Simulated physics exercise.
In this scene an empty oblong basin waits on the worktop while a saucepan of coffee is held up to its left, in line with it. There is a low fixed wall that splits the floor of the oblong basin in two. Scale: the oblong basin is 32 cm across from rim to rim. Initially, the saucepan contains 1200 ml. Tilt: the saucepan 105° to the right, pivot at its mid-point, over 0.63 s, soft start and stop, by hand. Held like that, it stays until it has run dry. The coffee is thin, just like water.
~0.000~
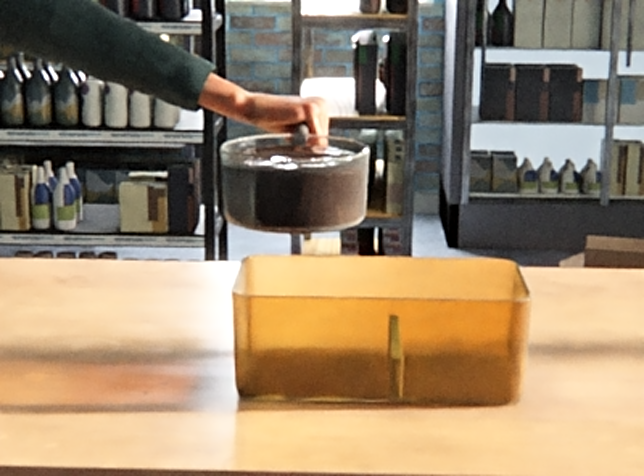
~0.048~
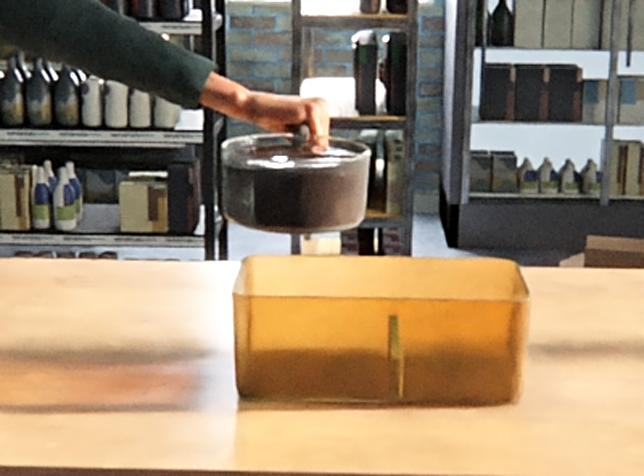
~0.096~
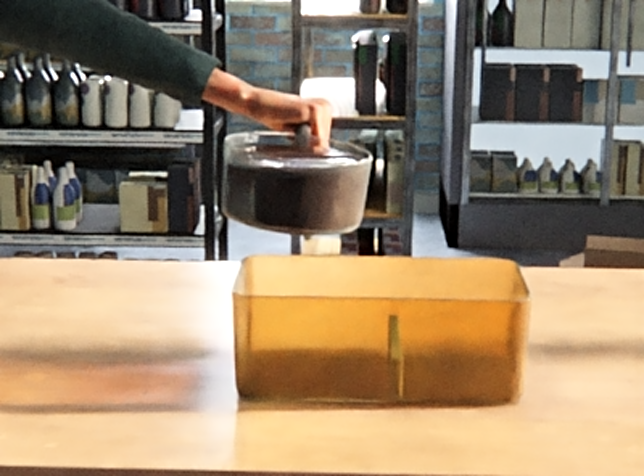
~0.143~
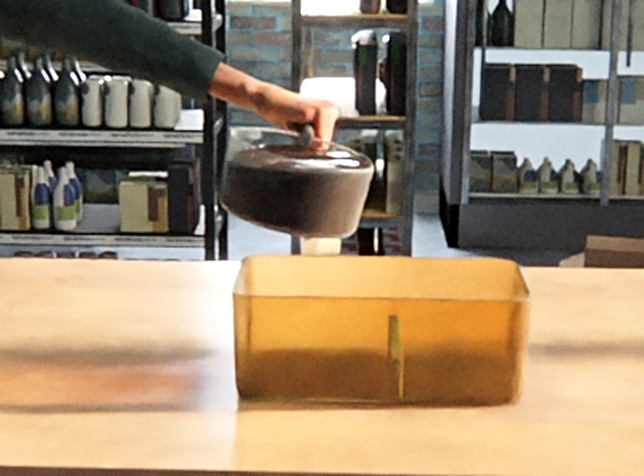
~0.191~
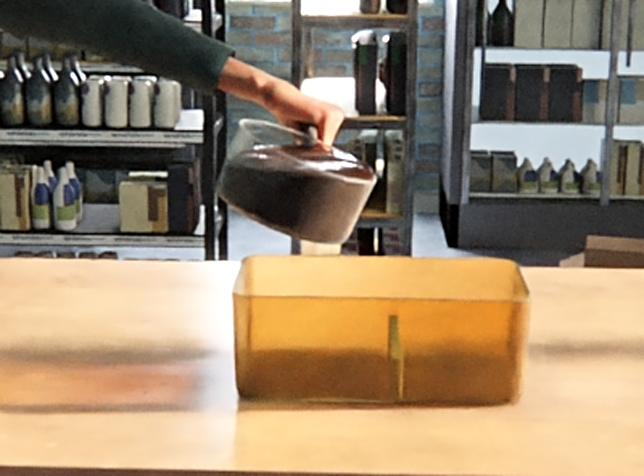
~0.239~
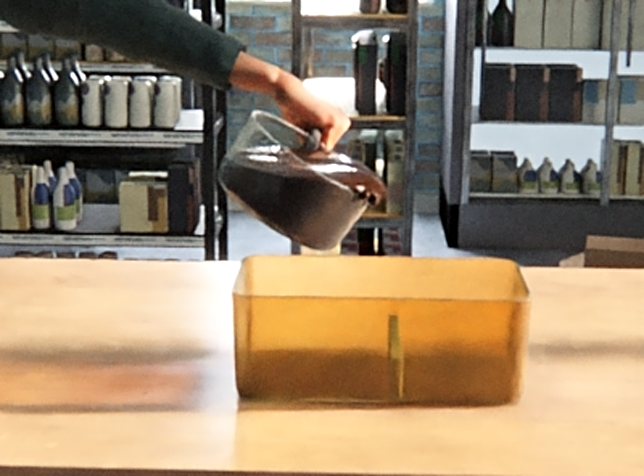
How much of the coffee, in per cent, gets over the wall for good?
44 %.
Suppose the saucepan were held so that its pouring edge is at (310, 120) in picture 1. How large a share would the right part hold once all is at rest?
It would then come to around 15 percent.
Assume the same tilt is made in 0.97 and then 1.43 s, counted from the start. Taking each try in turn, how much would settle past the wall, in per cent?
65 and 70 %.
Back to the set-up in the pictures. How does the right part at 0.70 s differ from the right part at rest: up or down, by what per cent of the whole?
There is a drop of about 3.
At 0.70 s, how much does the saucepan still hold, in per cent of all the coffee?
Roughly 5 per cent.
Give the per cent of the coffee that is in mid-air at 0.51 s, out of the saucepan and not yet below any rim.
Roughly 28 percent.
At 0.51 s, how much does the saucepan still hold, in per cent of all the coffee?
Roughly 26 %.
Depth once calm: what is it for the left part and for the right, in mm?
Once settled, the left stands around 26 mm and the right around 26 mm.
Then, 0.51 s in, the tilt is 95° and 25 per cent is still to pour, 8 is left of the wall and 39 right of it.
Then, 0.70 s in, the tilt is 105° and 5 per cent is still to pour, 34 is left of the wall and 46 right of it.
Then, 0.91 s in, the tilt is 105° and 1 per cent is still to pour, 46 is left of the wall and 49 right of it.
Then, 1.13 s in, the tilt is 105° and 0 per cent is still to pour, 53 is left of the wall and 44 right of it.
Finally, 53 per cent lies left of the wall, 44 right of it and 3 outside.
